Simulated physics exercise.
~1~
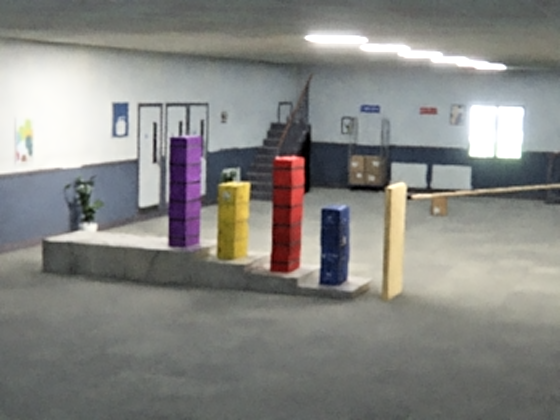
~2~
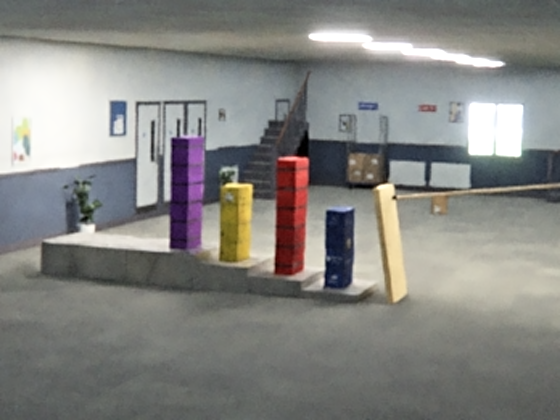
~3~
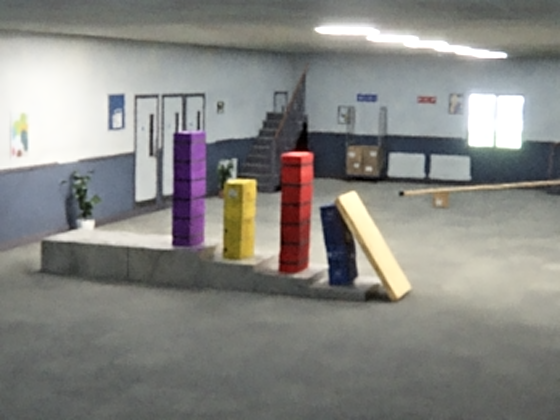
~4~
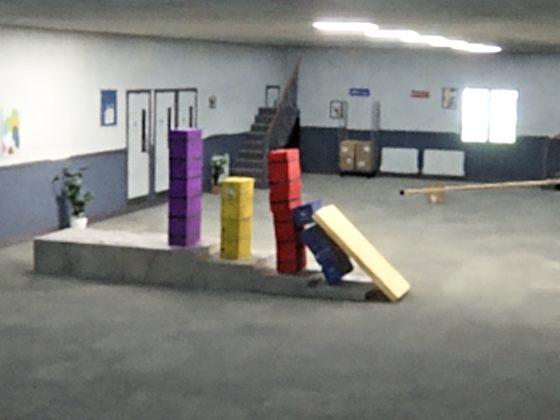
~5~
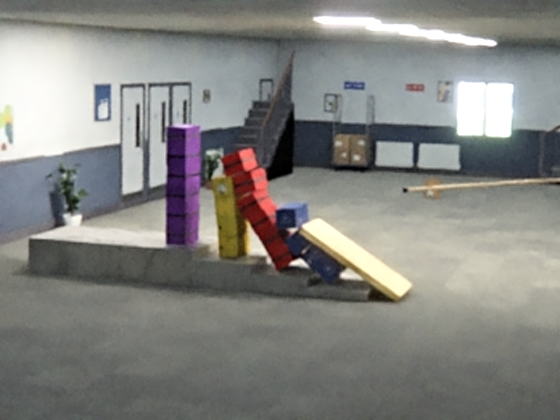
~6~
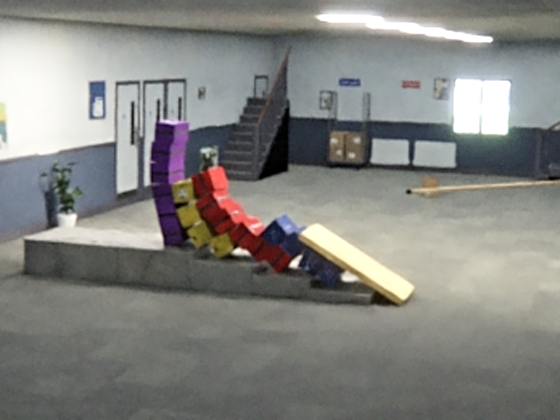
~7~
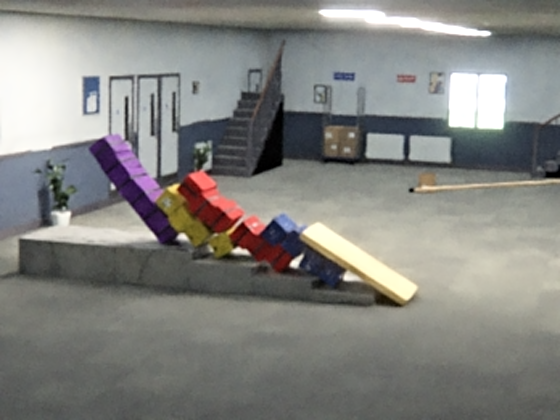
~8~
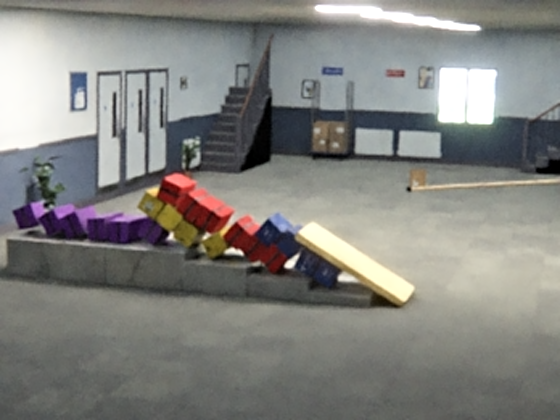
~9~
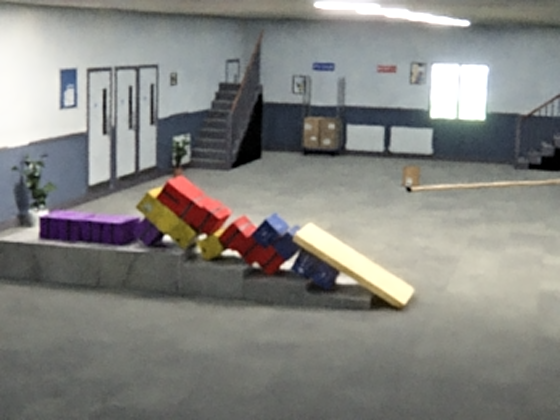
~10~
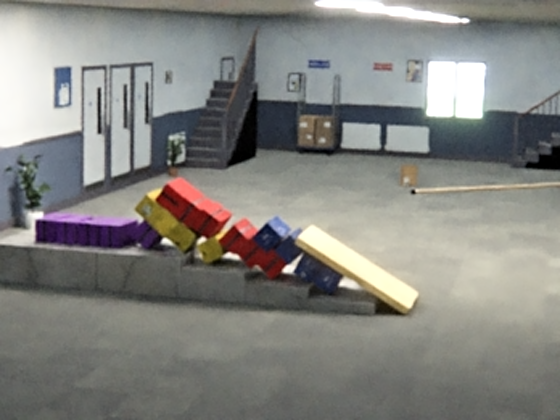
Four tall piles of taped cartons, purple, yellow, red and blue from left to right, stand on stepped grey blocks in a large hall with a staircase and double doors behind. Seen from the front by a slowly drifting camera, a pale yellow board stands upright at the right end, beside a long pole. The board tips left onto the blue pile, which topples into the red one. Red crumples into yellow, and yellow knocks the purple pile, which falls leftward along the top step. All four piles end up collapsed, purple lying flat, the others heaped aslant behind the sloping board.
